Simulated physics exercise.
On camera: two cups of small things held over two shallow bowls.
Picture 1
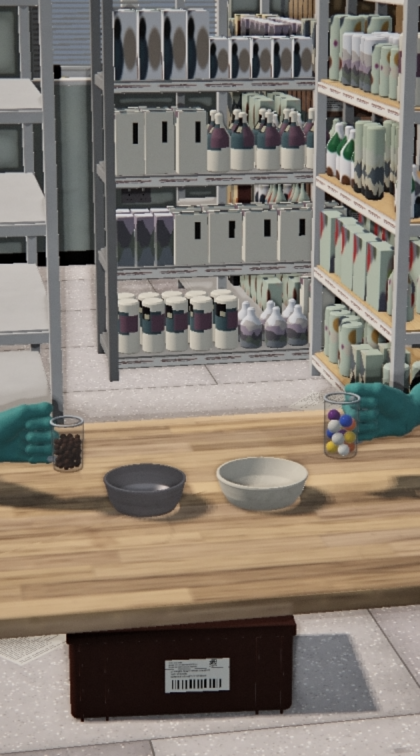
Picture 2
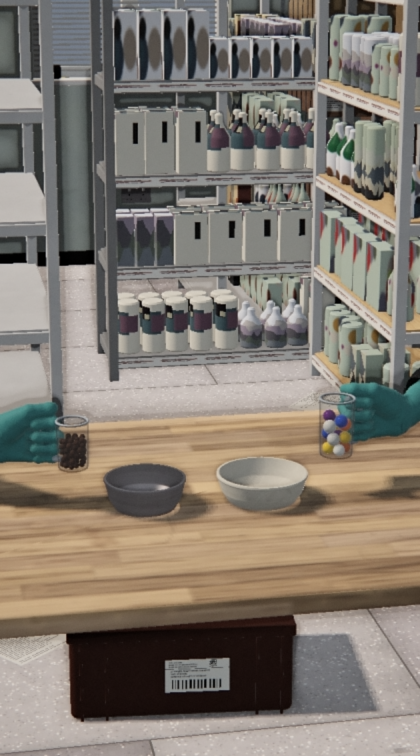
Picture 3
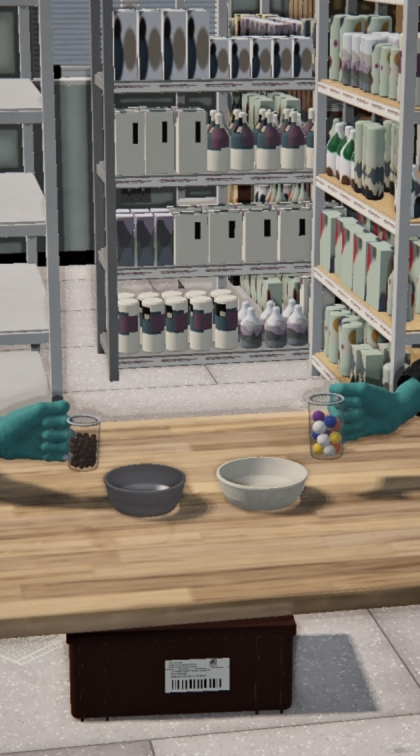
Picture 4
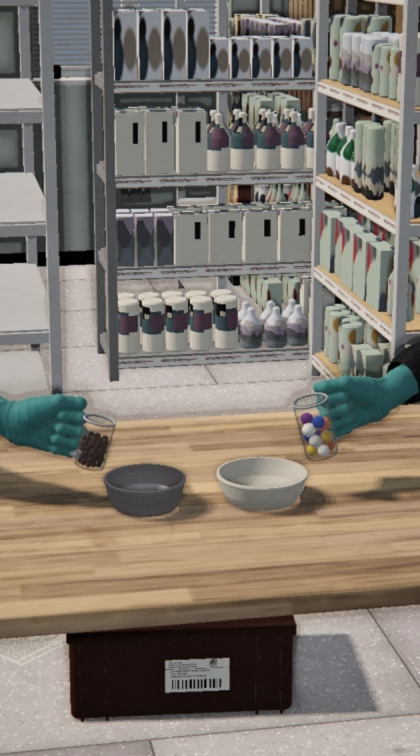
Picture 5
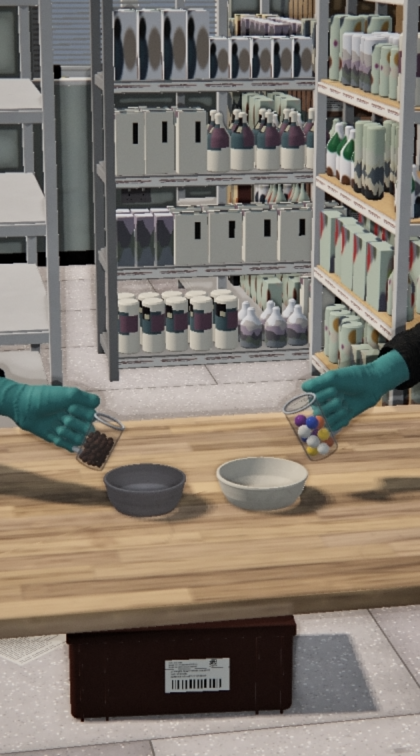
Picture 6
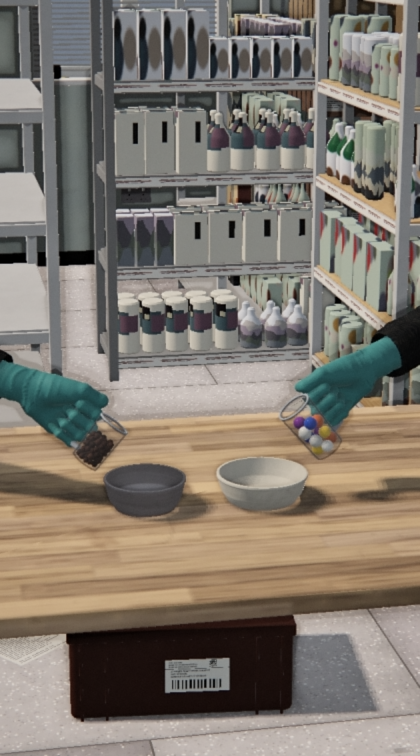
Two teal-gloved hands, each holding a clear cup, one with small dark brown pieces at left and one with colourful marbles at right, move inward over a wooden table toward two empty shallow bowls. The cups then tilt toward each other, leaning further by the end, with their contents still inside.
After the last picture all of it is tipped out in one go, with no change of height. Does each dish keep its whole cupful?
The left dish keeps them all and the right dish keeps them all.
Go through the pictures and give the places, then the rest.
In the first frame, left dish at (151, 494), empty; left cup at (68, 445), holding allspice berries, just above its dish; right dish at (272, 491), empty; right cup at (341, 426), holding glass marbles, just above its dish.
In the second frame, left cup at (73, 444), upright; right cup at (337, 426), upright.
In the third frame, left cup at (84, 444), tipped 2°; right cup at (326, 427), tipped 2°.
In the fourth frame, left cup at (95, 443), tipped 14°; right cup at (316, 427), tipped 14°.
In the fifth frame, left cup at (100, 443), tipped 26°; right cup at (311, 428), tipped 26°.
In the sixth frame, left dish at (151, 494); left cup at (100, 443), tipped 39°; right dish at (272, 491); right cup at (311, 428), tipped 39°.
Then, 0.43 s after the last picture, left, all still in the cup; right, all still in the cup.
Then, 0.89 s after the last picture, left, all still in the cup; right, nearly all still in the cup, a small part in the dish.
Then, 1.43 s after the last picture, left, all in the dish; right, all in the dish.
At rest, left, all in the dish, none outside the dish; right, all in the dish, none outside the dish.
